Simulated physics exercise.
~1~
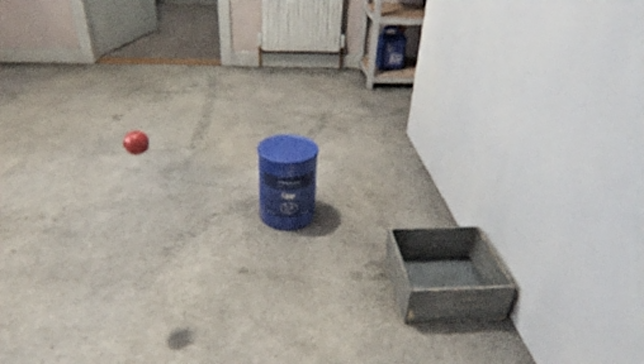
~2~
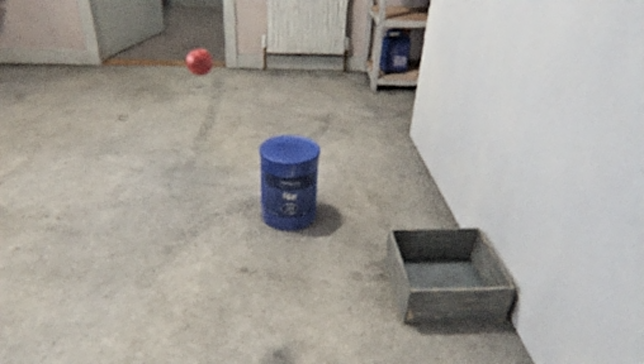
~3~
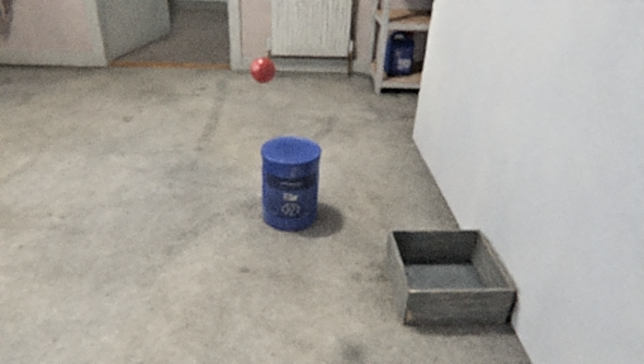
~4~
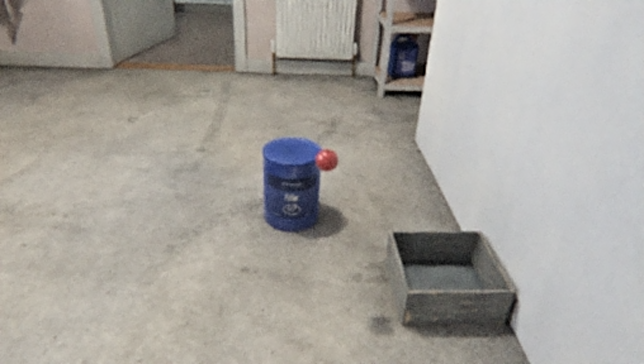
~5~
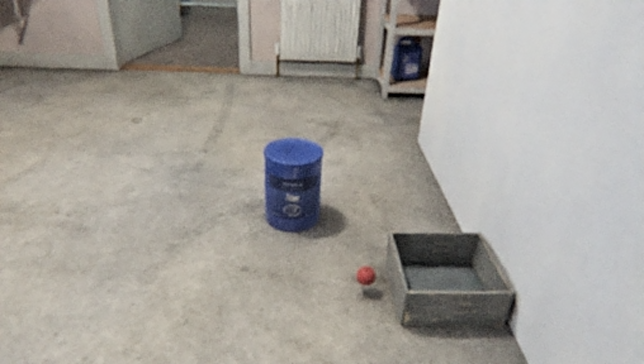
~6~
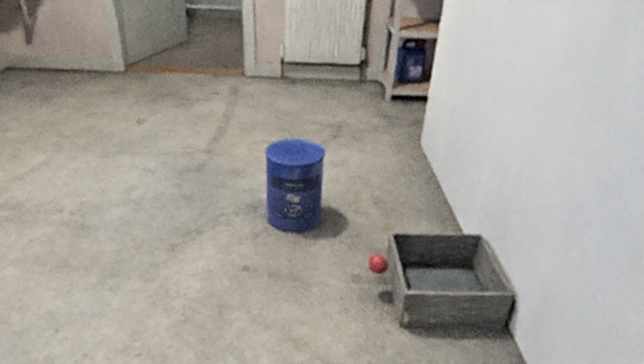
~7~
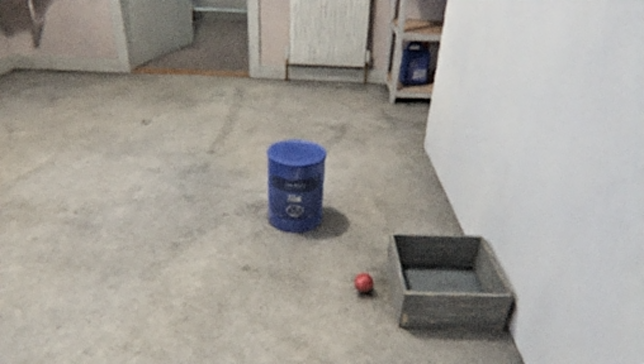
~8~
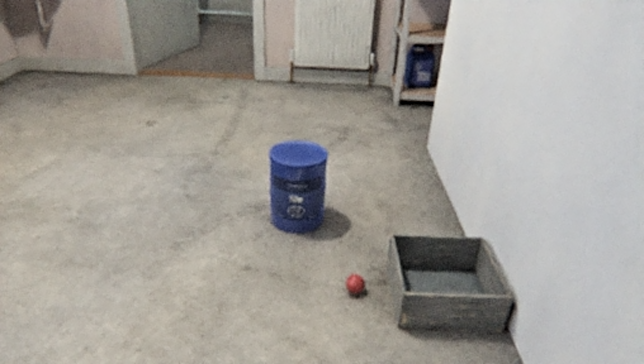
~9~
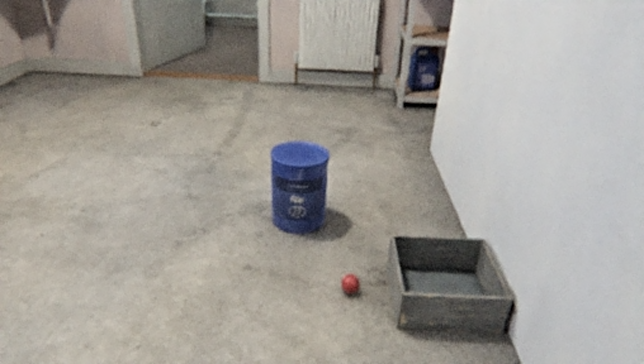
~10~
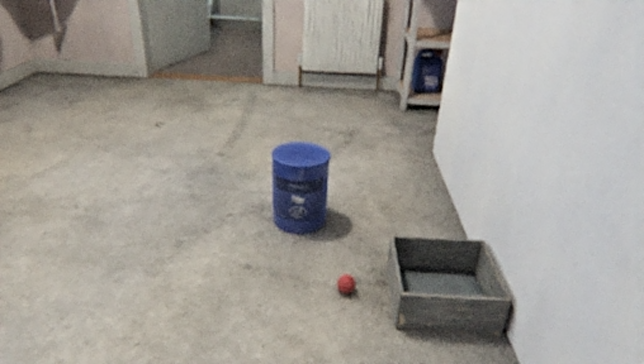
At the start, a red apple is in the air at the left of a room with a grey floor, where a blue pail stands near the middle and an empty grey box sits by the white wall at right. The apple rises to the right, arcs over toward the pail, then drops past its right side. It comes down just left of the box, bounces up slightly toward its side, and falls back to the floor. It then drifts a little left and ends outside the box, while the pail stays in its place.
